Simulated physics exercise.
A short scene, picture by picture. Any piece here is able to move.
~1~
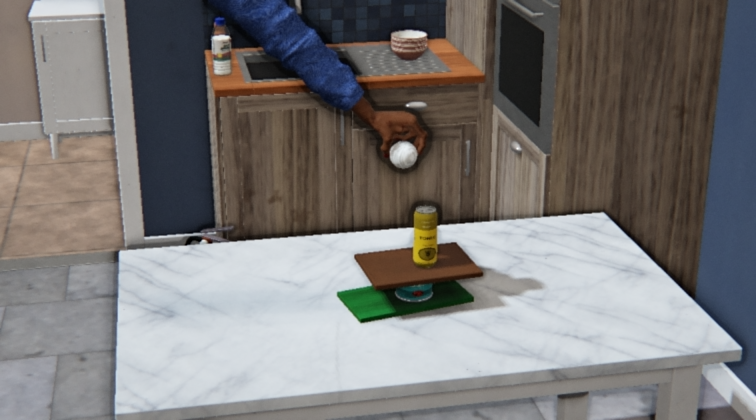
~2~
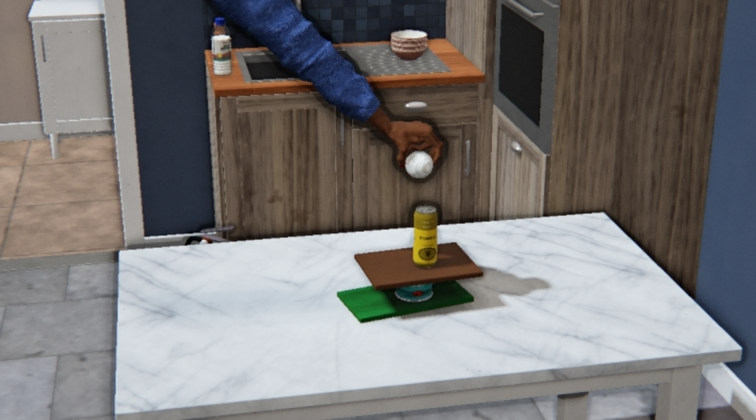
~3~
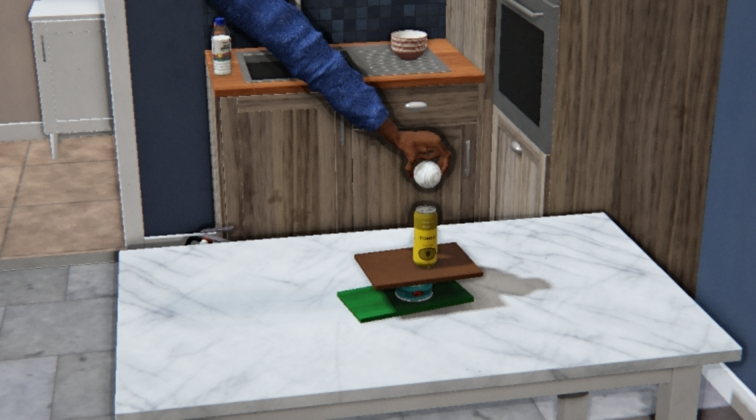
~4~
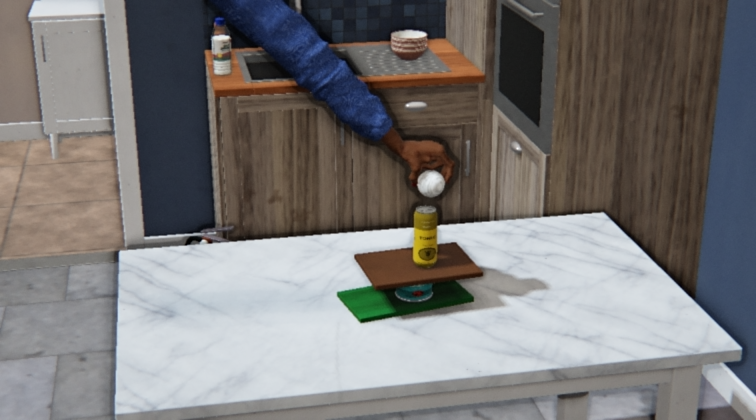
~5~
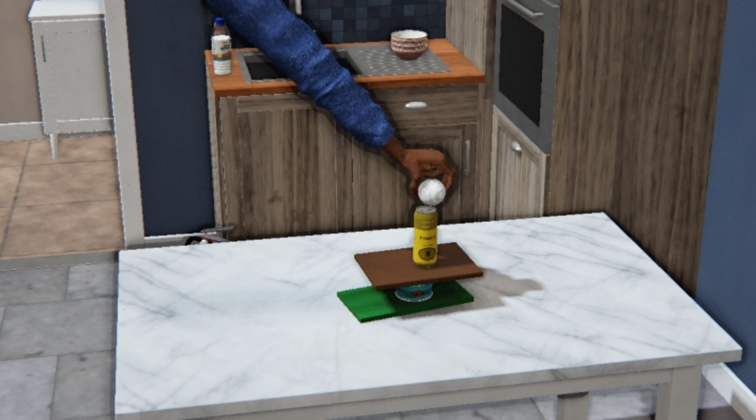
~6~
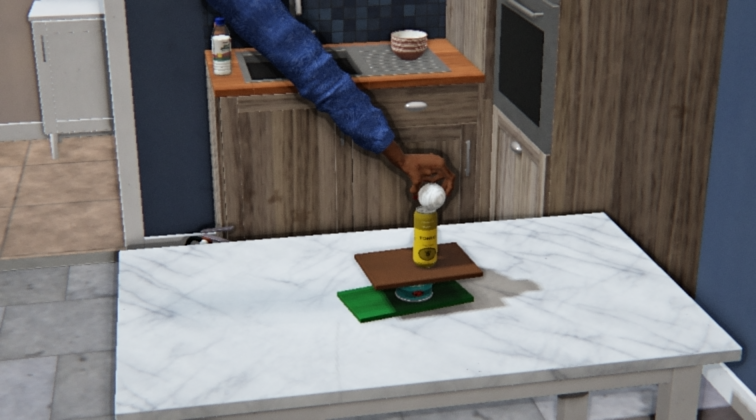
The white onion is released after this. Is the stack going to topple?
No, it stays up.
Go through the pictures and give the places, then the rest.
The first frame shows coming down; white onion (403, 154).
The second frame shows coming down; white onion (419, 164); green board (405, 297).
The third frame shows coming down; white onion (428, 174).
The fourth frame shows coming down; white onion (431, 183); green board (405, 297).
The fifth frame shows coming down; white onion (432, 191).
The sixth frame shows set down, still held; white onion (432, 196); green board (405, 297).
Then, 0.20 s past the last view, nothing moves.
Then, 0.70 s past the last view, white onion resting near (432, 197).
Finally, all 5 still in place. Final places as the last picture's camera would see them, white onion near (432, 197). The pile holds.
